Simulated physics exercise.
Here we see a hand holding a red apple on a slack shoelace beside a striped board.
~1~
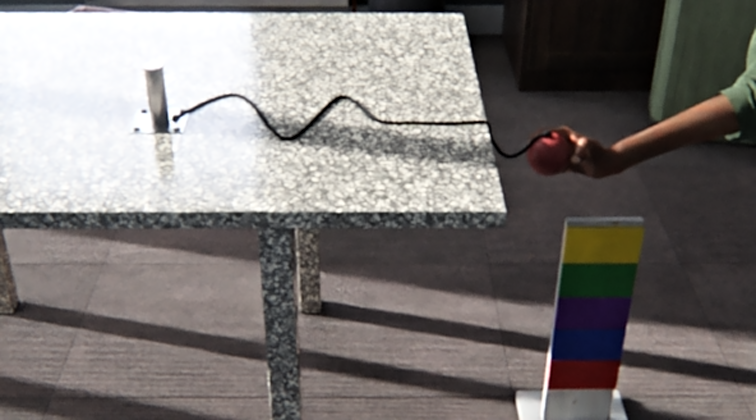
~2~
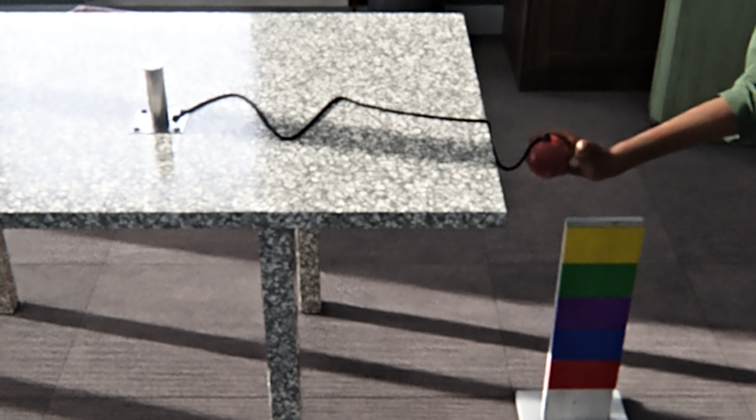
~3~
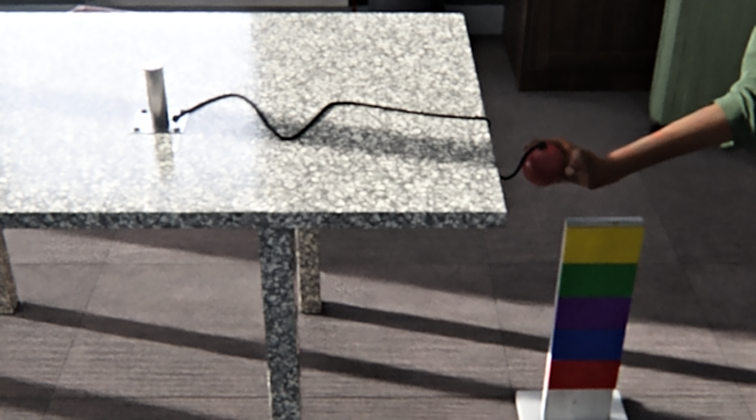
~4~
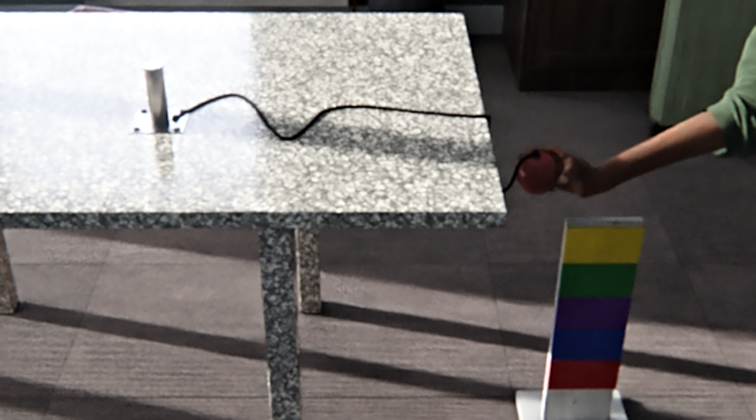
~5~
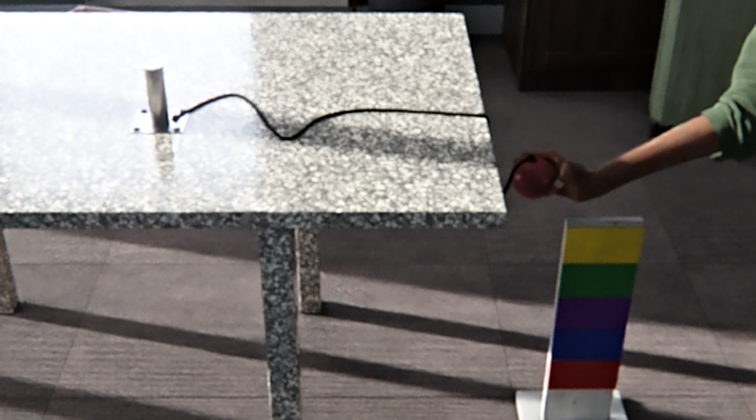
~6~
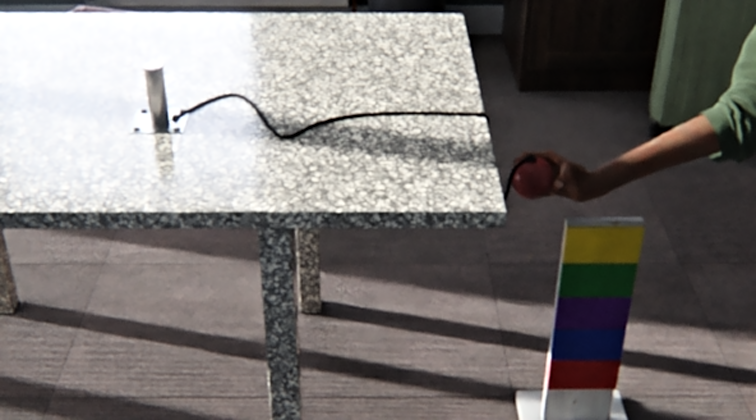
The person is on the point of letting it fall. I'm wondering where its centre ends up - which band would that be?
That would be the blue band.
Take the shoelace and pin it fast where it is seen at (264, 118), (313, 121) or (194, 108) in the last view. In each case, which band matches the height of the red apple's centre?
First try purple, second green, third blue.
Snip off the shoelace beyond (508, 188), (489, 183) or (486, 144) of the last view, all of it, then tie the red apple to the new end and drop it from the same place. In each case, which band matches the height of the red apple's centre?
Try 1 - purple; try 2 - green; try 3 - yellow.
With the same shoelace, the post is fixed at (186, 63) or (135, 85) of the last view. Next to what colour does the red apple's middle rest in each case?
For the first spot, blue; for the second, purple.
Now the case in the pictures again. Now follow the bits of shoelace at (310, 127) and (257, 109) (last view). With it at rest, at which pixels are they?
First: (404, 119). Second: (300, 120).
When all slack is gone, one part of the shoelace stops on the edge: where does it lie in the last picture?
Around (385, 113).
Early on, apple near (491, 318); level with purple.
Midway, apple near (453, 353); level with blue.
Finally, apple near (469, 352); level with blue. At blue.
